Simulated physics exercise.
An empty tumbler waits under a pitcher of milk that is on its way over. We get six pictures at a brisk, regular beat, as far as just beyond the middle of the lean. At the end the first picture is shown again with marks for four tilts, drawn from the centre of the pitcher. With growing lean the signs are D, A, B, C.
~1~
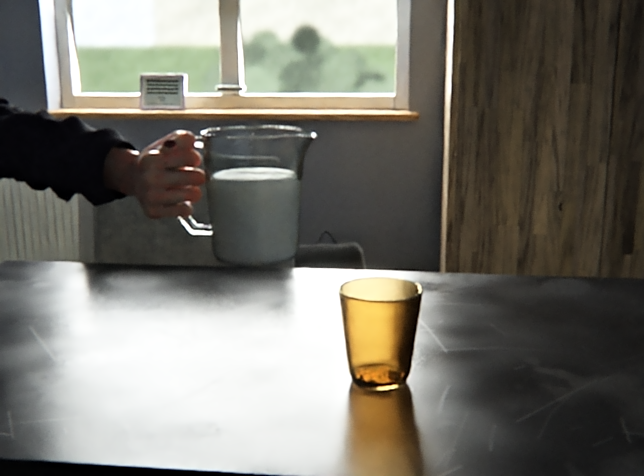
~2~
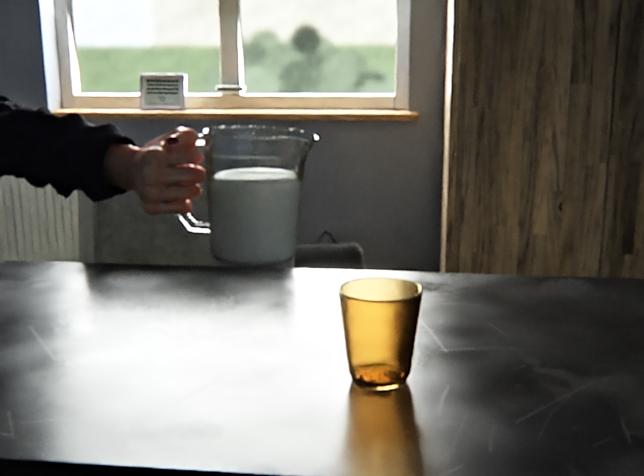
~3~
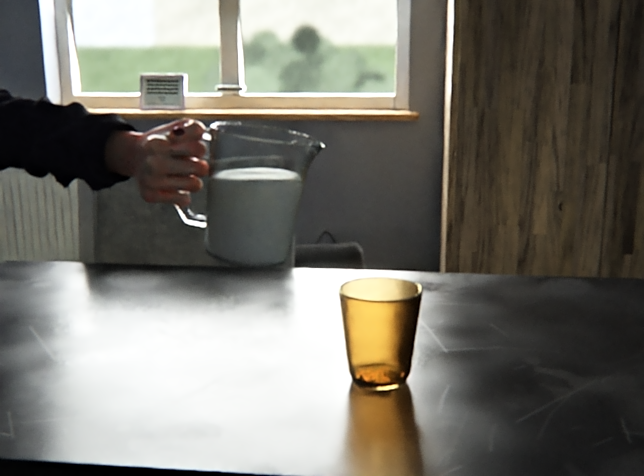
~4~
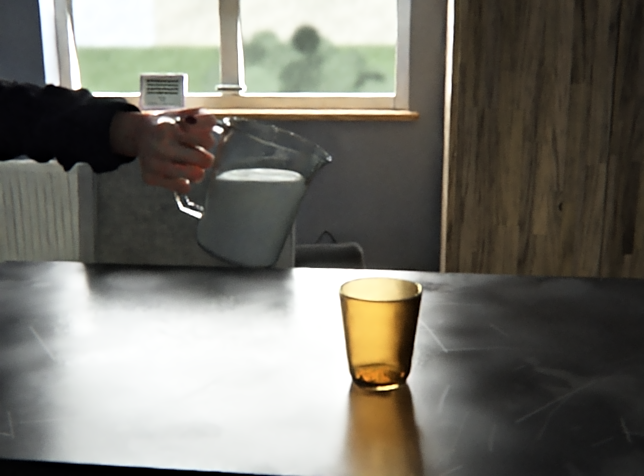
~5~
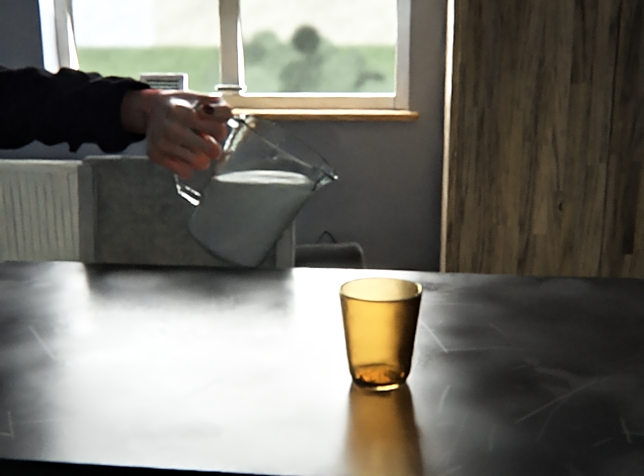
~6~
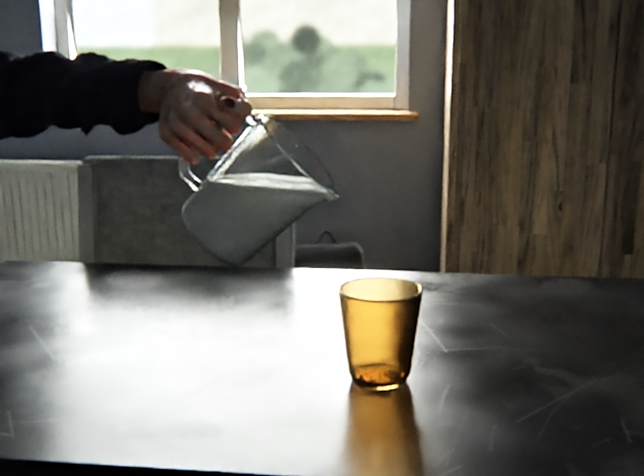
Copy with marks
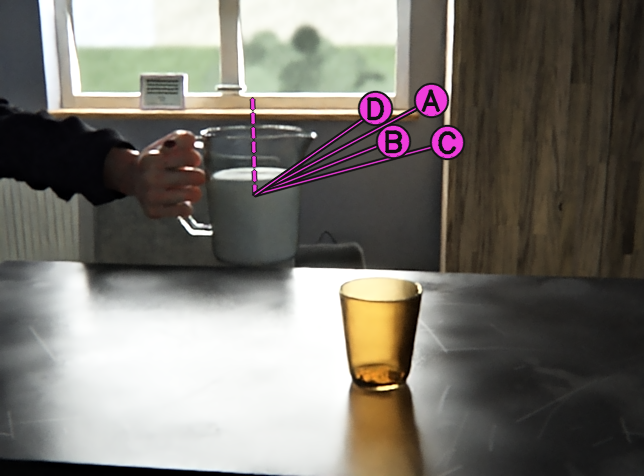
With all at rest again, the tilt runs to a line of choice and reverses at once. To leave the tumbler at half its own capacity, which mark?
I would pick tilt B.
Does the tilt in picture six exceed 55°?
No.
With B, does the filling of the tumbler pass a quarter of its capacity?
Yes, clearly.
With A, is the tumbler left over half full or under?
Under half.
In magenta, A at (416, 108); B at (376, 146); C at (431, 147); D at (362, 119).
Choosing A, the tumbler ends with about 35 % of what it can hold.
Choosing B, the tumbler ends with about 52 % of what it can hold.
Choosing C, the tumbler ends with about 70 % of what it can hold.
Choosing D, the tumbler ends with about 20 % of what it can hold.
